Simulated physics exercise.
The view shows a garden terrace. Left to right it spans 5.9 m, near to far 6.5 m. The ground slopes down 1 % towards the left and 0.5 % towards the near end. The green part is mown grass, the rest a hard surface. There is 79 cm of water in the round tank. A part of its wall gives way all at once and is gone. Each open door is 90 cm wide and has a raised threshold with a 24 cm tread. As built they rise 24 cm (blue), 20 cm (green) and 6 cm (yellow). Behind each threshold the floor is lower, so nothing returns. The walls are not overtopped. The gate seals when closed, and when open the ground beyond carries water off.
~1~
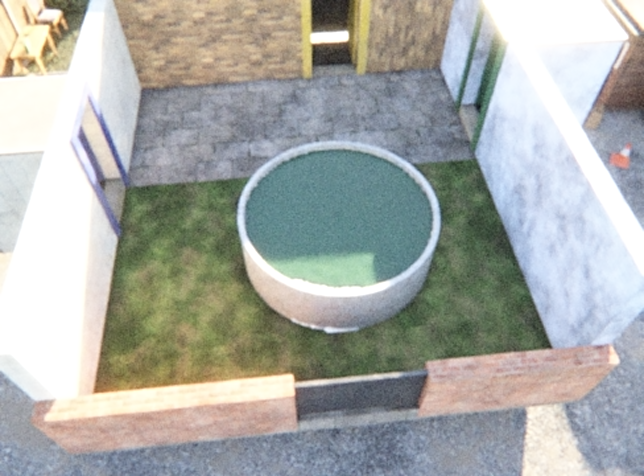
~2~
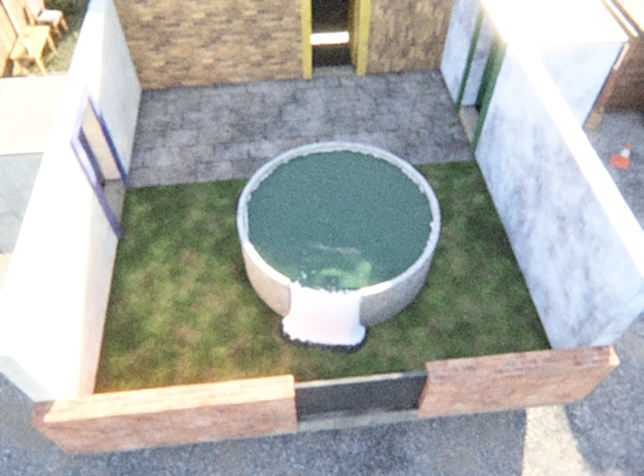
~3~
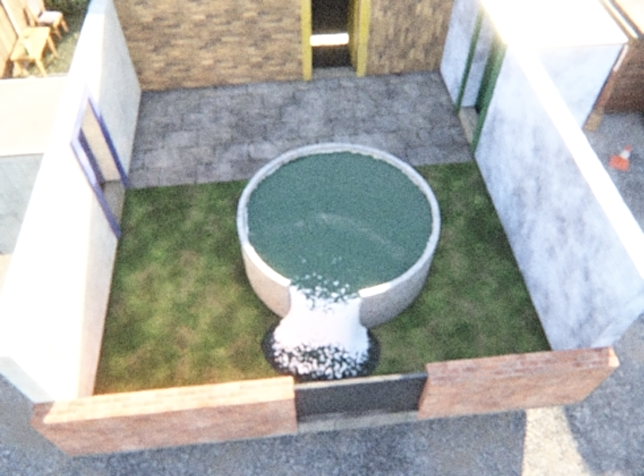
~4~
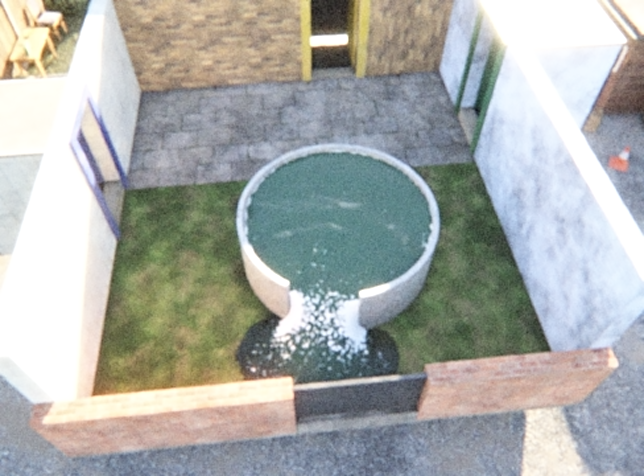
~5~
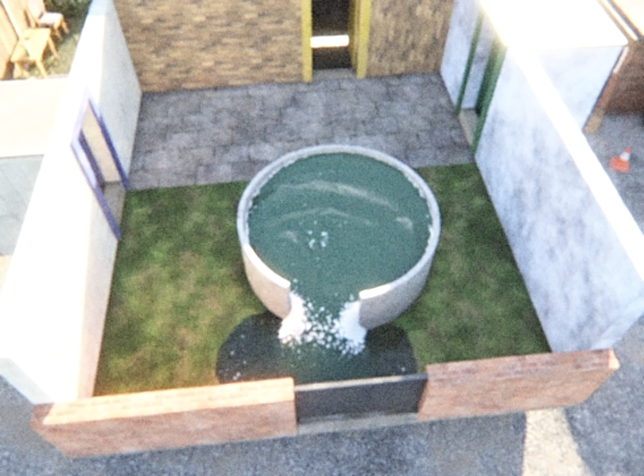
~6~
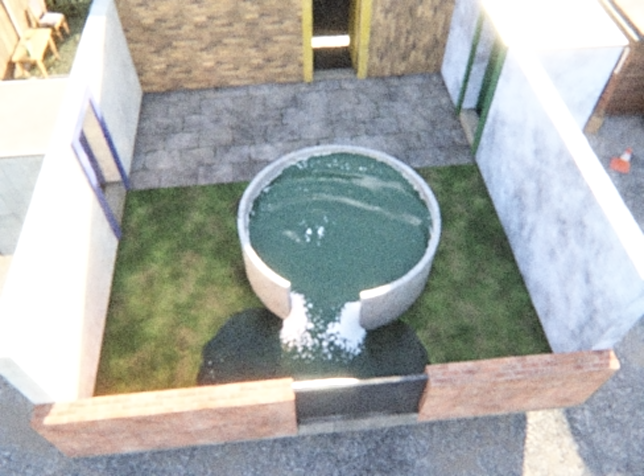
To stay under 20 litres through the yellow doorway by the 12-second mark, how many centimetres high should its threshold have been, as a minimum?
At least 8 cm or so.
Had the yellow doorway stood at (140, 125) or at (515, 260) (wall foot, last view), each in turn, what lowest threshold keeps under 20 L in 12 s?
About 10.5 and 9.0 cm.
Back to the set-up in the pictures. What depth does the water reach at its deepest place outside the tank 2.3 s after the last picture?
About 38 cm.
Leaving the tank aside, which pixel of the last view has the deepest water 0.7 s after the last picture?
Around (327, 403).
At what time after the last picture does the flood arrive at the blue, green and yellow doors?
Blue 1.8 s, green 3.8 s, yellow 5.5 s.
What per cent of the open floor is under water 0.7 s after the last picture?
Some 20 per cent of it.
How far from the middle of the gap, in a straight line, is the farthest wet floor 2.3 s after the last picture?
Roughly 4.2 m.
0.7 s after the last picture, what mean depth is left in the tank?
Some 61 cm.
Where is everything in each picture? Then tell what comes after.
In the first frame, the round tank at (339, 213) is whole and still, 79 cm deep; the yellow door at (335, 28) is dry.
In the second frame, water pours out at (324, 315) and has run 0.3 m, to (353, 348); about 10 cm deep outside, 79 cm at the back.
In the third frame, water pours out at (324, 317) and has run 0.7 m, to (291, 373); about 12 cm deep outside, 79 cm at the back.
In the fourth frame, the gap is at (323, 318), the front 1.2 m out at a hidden place; the back of the round tank holds 79 cm.
In the fifth frame, the front is at a hidden place, 1.5 m from the gap at (323, 319); 2.5 m2 of floor is wet, 79 cm left at the back.
In the sixth frame, water pours out at (324, 319) and has run 1.7 m, to a hidden place; about 8 cm deep outside, 78 cm at the back; the yellow door at (336, 33), 5.5 m from the gap, is still 5.4 m from the nearest water.
Then, 0.7 s after the last picture water covers 20 % of the floor, deepest (57 cm) near (327, 403); it has not reached the yellow door.
Then, 2.3 s after the last picture water covers 40 % of the floor, deepest (38 cm) near (104, 426); it has not reached the yellow door.
Then, 11.3 s after the last picture water covers 100 % of the floor, deepest (15 cm) near (88, 428); 9 cm at the yellow door, 44 litres in over its 6 cm threshold.
At the yellow door as built, the water peaked near 12 cm, 7.5 s after the last picture.
With a threshold of 7 cm, 30 litres would have come in within the 12 s; with 9 cm, 11 litres. So under 20 litres takes about 8 cm.
